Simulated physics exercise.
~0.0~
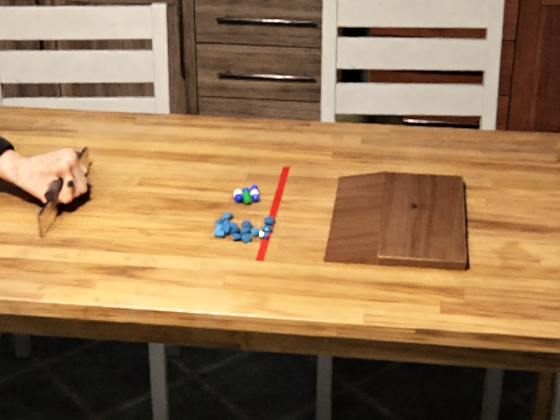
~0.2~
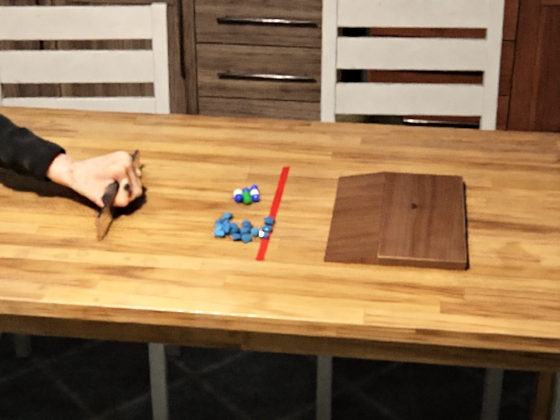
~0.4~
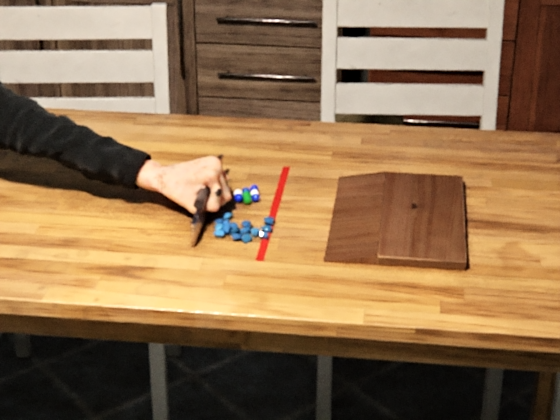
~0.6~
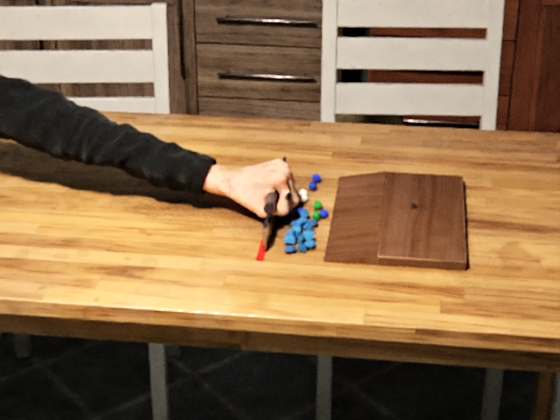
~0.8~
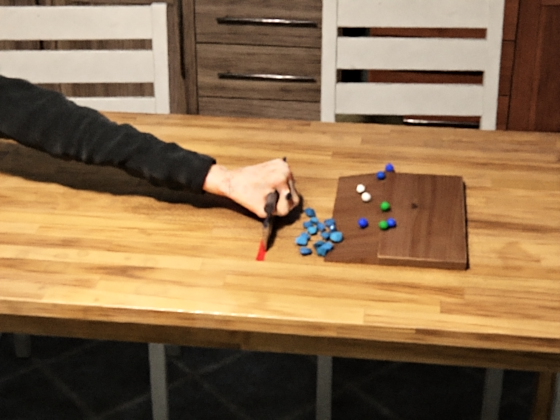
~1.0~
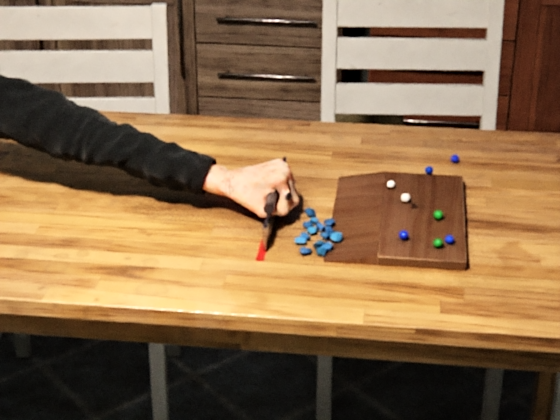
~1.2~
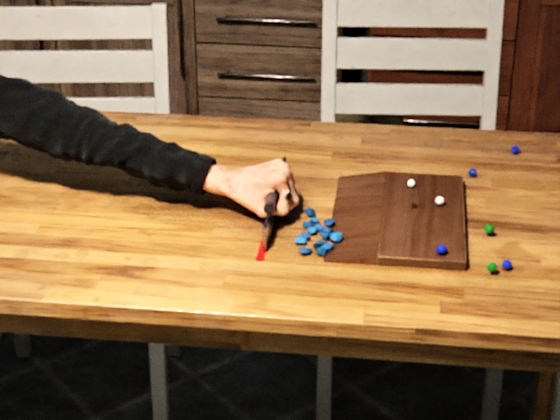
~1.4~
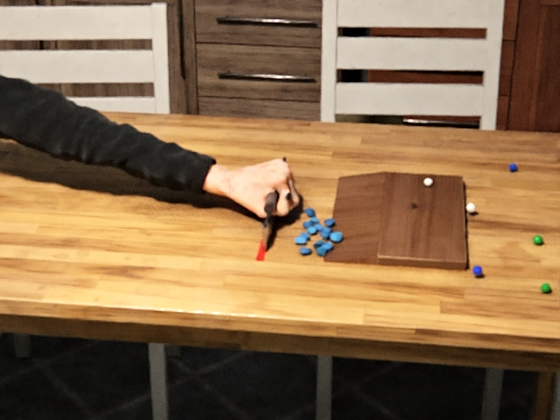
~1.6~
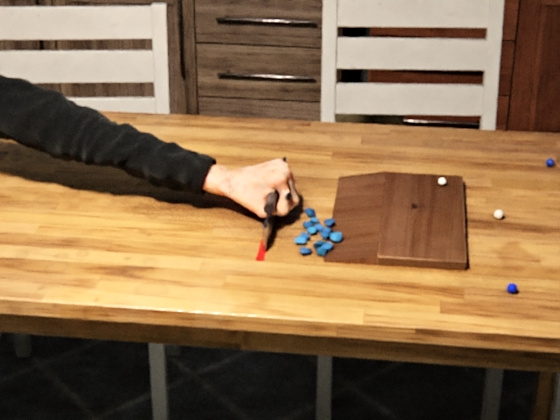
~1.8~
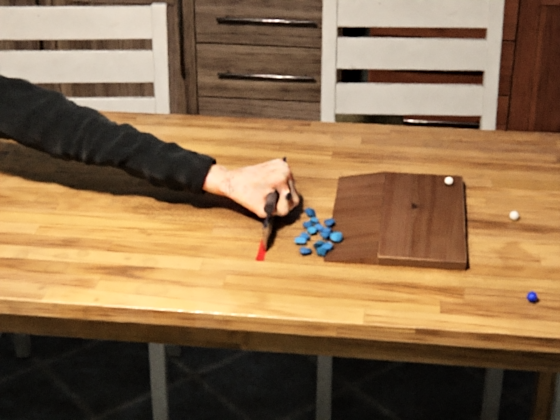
A hand swept a dark scraper rightward across a wooden table into two small piles and stopped at the red tape; the blue bits slid on and halted at the slab's sloping edge, while the blue, green and white balls rolled up and mostly across it.
